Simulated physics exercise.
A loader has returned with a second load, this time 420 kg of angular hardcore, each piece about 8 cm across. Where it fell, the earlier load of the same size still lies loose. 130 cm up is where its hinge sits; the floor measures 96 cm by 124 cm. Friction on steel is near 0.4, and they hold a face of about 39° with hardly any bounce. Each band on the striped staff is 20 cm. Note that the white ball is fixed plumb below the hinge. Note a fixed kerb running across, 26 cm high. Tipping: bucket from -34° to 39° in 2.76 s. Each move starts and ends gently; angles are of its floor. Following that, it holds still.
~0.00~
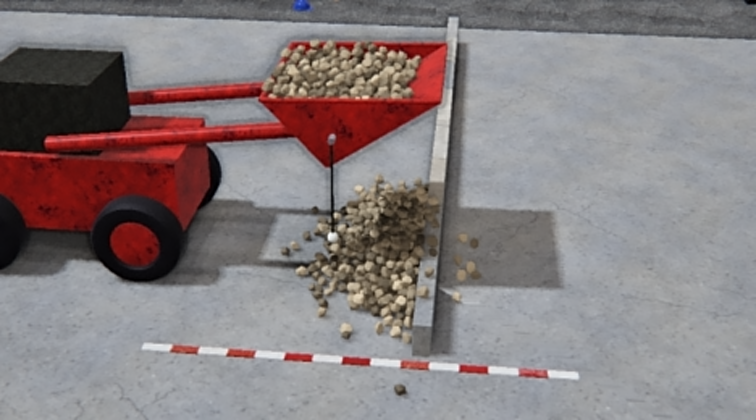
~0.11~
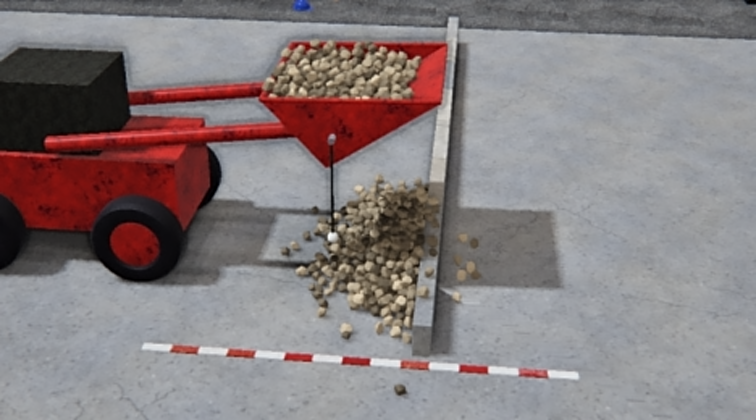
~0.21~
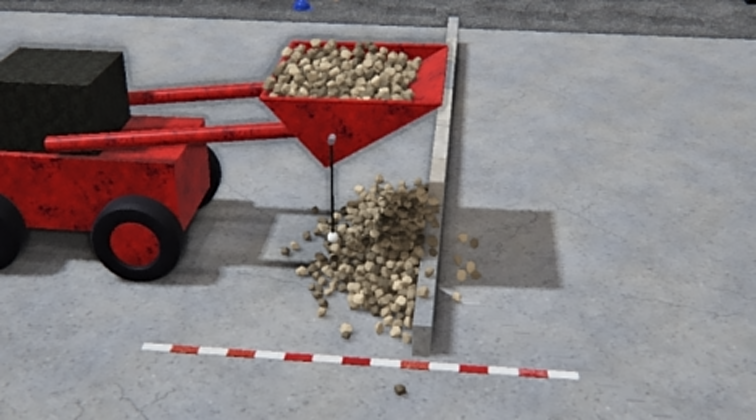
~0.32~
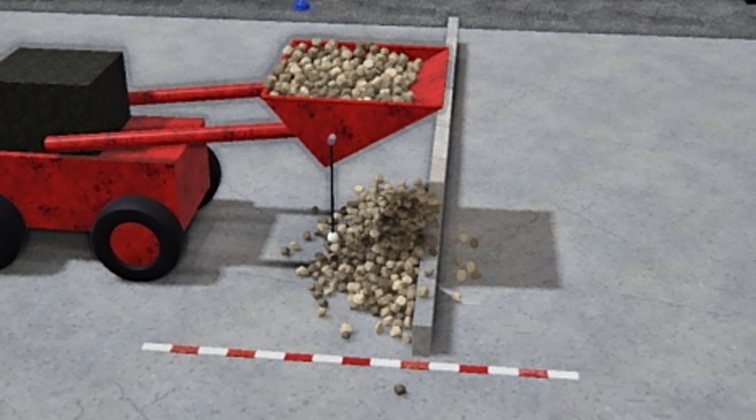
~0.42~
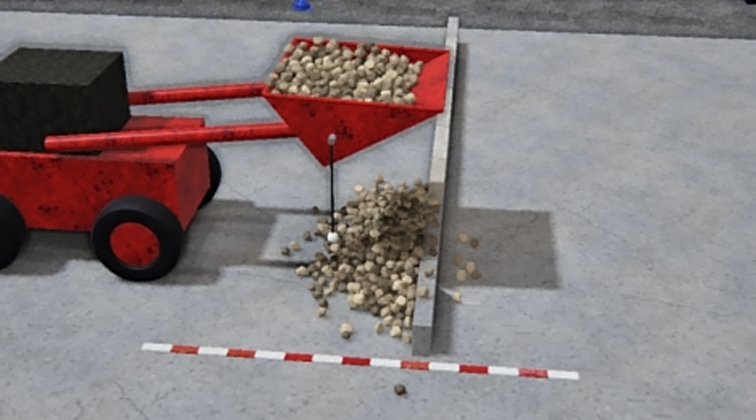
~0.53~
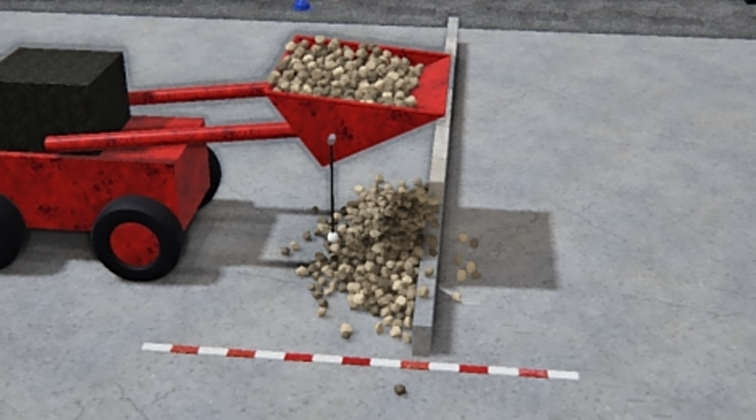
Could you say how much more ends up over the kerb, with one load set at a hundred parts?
I'd put it at 94 parts in every hundred.
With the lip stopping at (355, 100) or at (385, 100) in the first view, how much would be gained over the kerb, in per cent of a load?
About 0 per cent from the first spot and 15 per cent from the second.
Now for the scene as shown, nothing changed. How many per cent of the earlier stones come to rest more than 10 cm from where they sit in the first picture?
I'd say roughly 0 per cent of them.
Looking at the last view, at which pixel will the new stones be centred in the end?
Around (479, 248).
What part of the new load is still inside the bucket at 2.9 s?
20 % still inside.
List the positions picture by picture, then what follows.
Lip at (441, 102), floor tilted -34°, highest stones at (337, 53). The earlier load is highest near (401, 227), 35 cm above ground level, 99 % on this side of the kerb, 1 % over the kerb, in the first frame.
Lip at (441, 103), floor tilted -34°, highest stones at (337, 53); the stones move at 0.0 m/s on average, in the second frame.
Lip at (442, 104), floor tilted -33°, highest stones at (338, 53); the stones move at 0.1 m/s on average, in the third frame.
Lip at (443, 107), floor tilted -31°, highest stones at (332, 52); the stones move at 0.1 m/s on average, in the fourth frame.
The bucket is at -29°, its lip at (444, 110); the top of the load is at (329, 52); the stones move at 0.1 m/s on average, in the fifth frame.
Lip at (445, 115), floor tilted -27°, highest stones at (311, 51); the stones move at 0.1 m/s on average, in the sixth frame.
After 2.1 s the floor is at 28°; in per cent of one load, 98 in the bucket, 100 on this side of the kerb, 2 over the kerb; the foremost stones are at (466, 266).
After 2.9 s the floor is at 39°; in per cent of one load, 22 in the bucket, 118 on this side of the kerb, 60 over the kerb; the foremost stones are at (533, 258).
After 3.2 s the floor is at 39°; in per cent of one load, 1 in the bucket, 113 on this side of the kerb, 86 over the kerb; the foremost stones are at (574, 259).
After 5.9 s the floor is at 39°; in per cent of one load, 0 in the bucket, 105 on this side of the kerb, 95 over the kerb; the foremost stones are at (600, 288). Net gain over the kerb, 94.
